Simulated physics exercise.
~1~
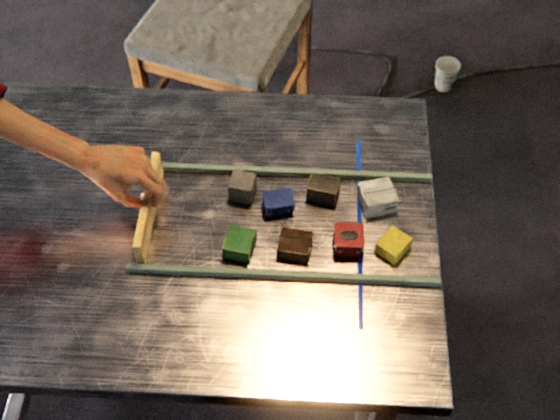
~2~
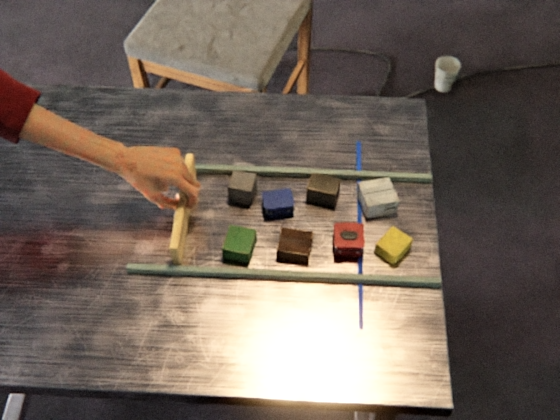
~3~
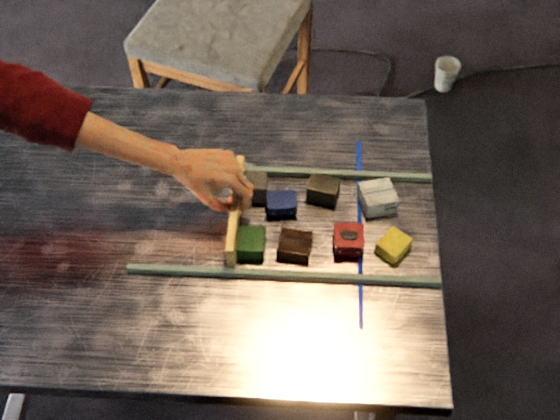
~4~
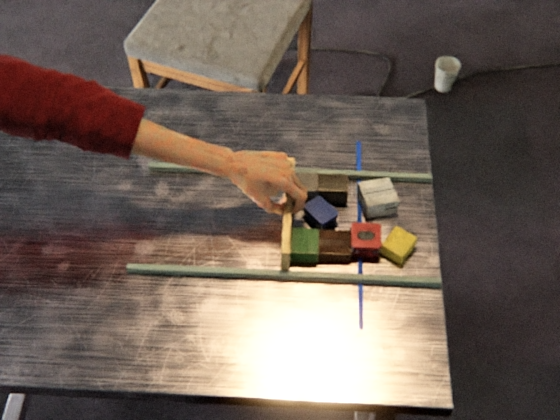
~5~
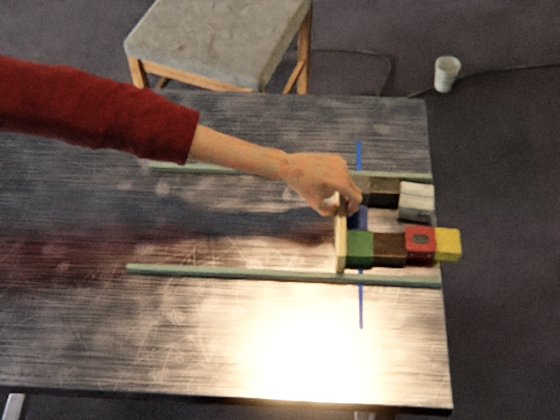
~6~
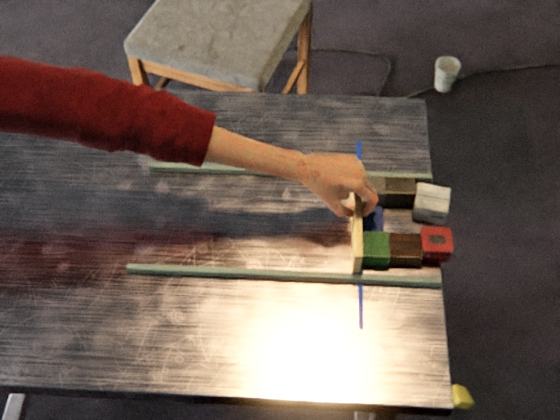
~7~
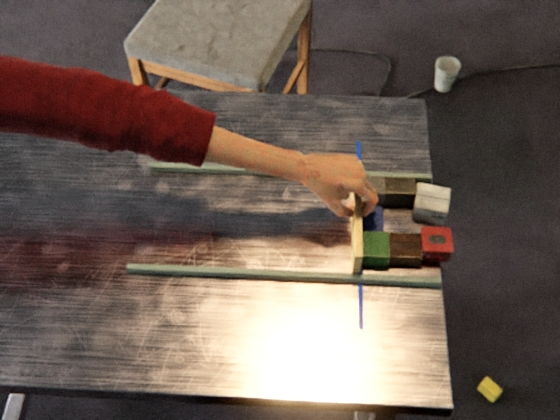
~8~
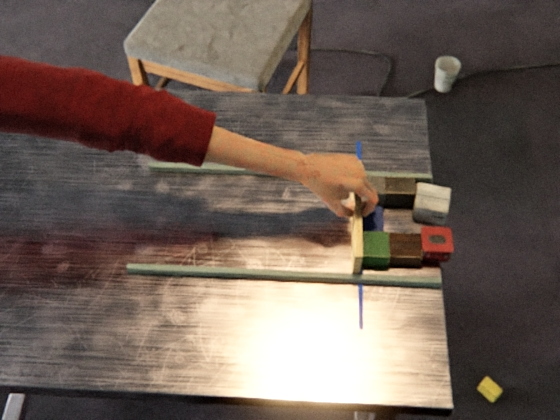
On a dark tabletop, a hand grips an upright pale board between two thin rails, with a cluster of small coloured blocks to its right and a blue strip of tape near the table's edge. The hand slides the board right until it meets the green and grey blocks. These press into the others, and the bunched rows move together across the tape. The yellow block tips off the right edge and drops to the floor. The board halts at the tape, leaving the red and white blocks at the brink while the yellow one lies still below.
